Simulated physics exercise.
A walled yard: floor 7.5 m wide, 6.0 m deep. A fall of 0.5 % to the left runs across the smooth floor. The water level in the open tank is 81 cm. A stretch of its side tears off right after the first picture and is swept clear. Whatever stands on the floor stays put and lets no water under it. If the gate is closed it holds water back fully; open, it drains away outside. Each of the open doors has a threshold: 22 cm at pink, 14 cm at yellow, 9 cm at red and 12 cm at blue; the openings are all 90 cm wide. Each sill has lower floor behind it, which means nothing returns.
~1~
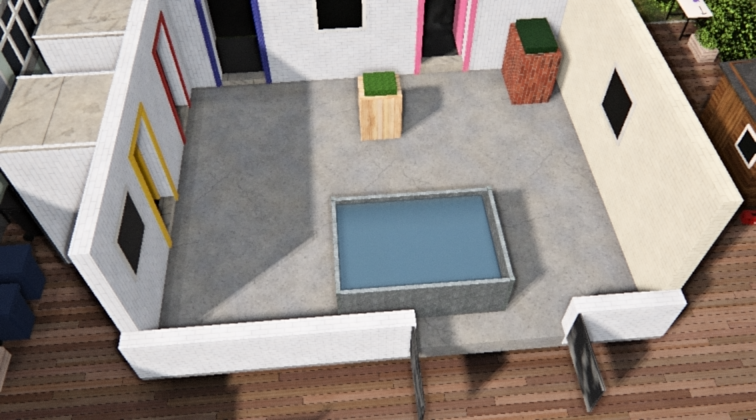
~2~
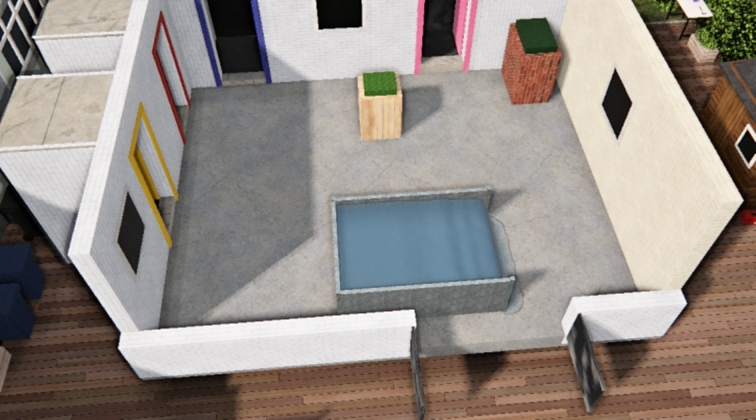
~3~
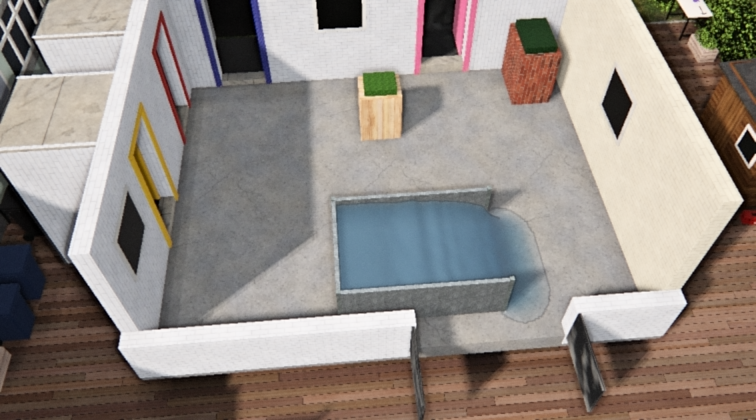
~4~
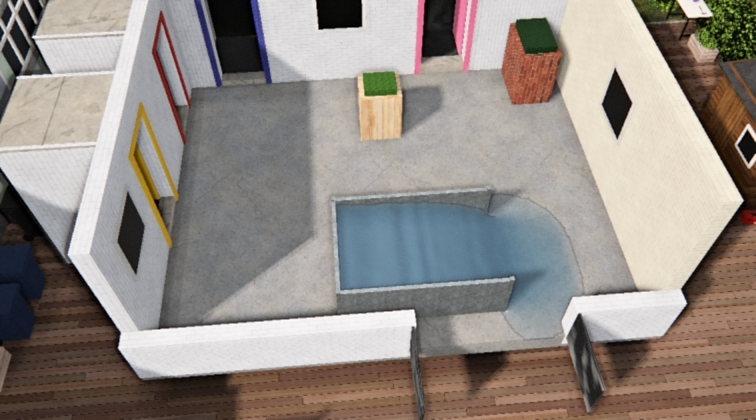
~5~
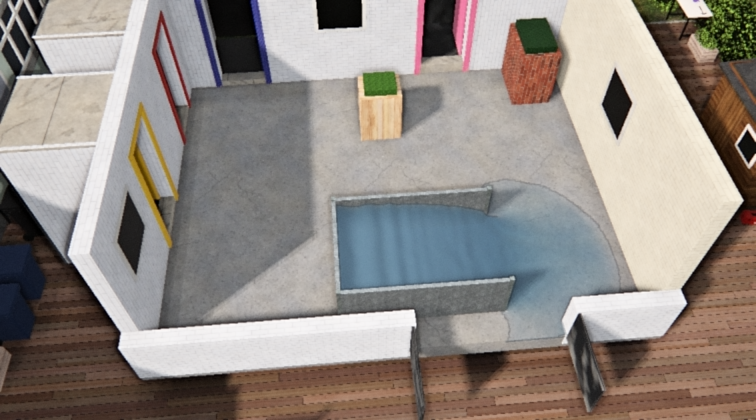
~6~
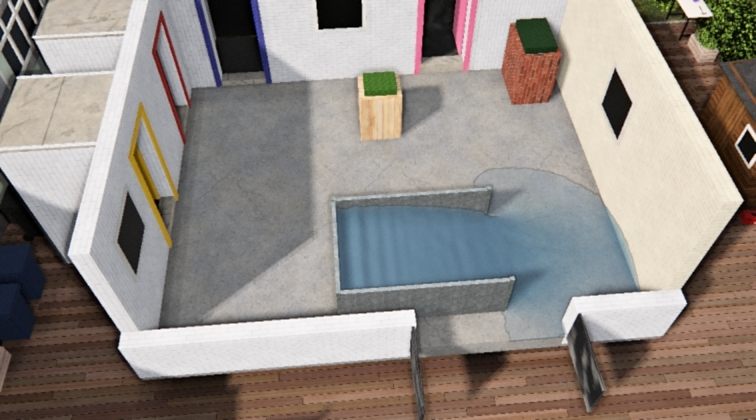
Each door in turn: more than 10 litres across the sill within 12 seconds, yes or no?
Answers: Pink door, no; yellow door, no; red door, yes; blue door, no.
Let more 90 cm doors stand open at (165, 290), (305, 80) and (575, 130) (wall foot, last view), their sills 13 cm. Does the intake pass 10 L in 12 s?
Check each in turn: The first fails, the second fails, the third succeeds.
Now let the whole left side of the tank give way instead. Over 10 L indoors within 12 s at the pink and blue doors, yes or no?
Here's how it goes: Pink falls short, blue exceeds it.
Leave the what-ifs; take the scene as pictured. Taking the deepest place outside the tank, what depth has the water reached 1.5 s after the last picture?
Around 46 centimetres deep.
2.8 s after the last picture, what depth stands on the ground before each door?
In centimetres, the pink door has 18, the yellow door 0, the red door 0 and the blue door 0.
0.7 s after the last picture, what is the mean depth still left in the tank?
Roughly 44 centimetres.
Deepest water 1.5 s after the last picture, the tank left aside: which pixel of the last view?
Look at roughly (611, 266).
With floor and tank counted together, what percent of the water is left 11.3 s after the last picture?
76 %.
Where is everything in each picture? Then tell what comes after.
Still water, 81 cm deep, in the open tank at (418, 241), in the first frame.
The front is at a hidden place, 0.9 m from the gap at (493, 255); 0.4 m2 of floor is under water; 81 cm left at the back of the open tank, in the second frame.
Water pours out at (492, 256) and has run 1.1 m, to a hidden place; typically 13 cm deep outside, 81 cm at the open tank's back, in the third frame.
The front is at (526, 202), 1.5 m from the gap at (492, 257); 2.9 m2 of floor is under water; 81 cm left at the back of the open tank, in the fourth frame.
The front is at (599, 234), 2.0 m from the gap at (492, 257); 4.8 m2 of floor is under water; 78 cm left at the back of the open tank, in the fifth frame.
The front is at a hidden place, 2.5 m from the gap at (492, 258); 6.1 m2 of floor is under water; 69 cm left at the back of the open tank, in the sixth frame.
Then, 0.7 s after the last picture water covers 20 % of the floor and is deepest (56 cm) near (641, 315); pink door not reached, yellow door not reached, red door not reached, blue door not reached.
Then, 1.5 s after the last picture water covers 20 % of the floor and is deepest (46 cm) near (611, 266); pink door not reached, yellow door not reached, red door not reached, blue door not reached.
Then, 2.8 s after the last picture water covers 40 % of the floor and is deepest (50 cm) near (548, 71); pink door 18 cm at the sill, 0 L in, yellow door not reached, red door not reached, blue door not reached.
Then, 6.3 s after the last picture water covers 75 % of the floor and is deepest (19 cm) near (201, 93); pink door 13 cm at the sill, 1 L in, yellow door 5 cm at the sill, 0 L in, red door 18 cm at the sill, 49 L in, blue door 5 cm at the sill, 0 L in.
Then, 11.3 s after the last picture water covers 95 % of the floor and is deepest (14 cm) near (156, 354); pink door 5 cm at the sill, 1 L in, yellow door 8 cm at the sill, 0 L in, red door 8 cm at the sill, 97 L in, blue door 8 cm at the sill, 0 L in.
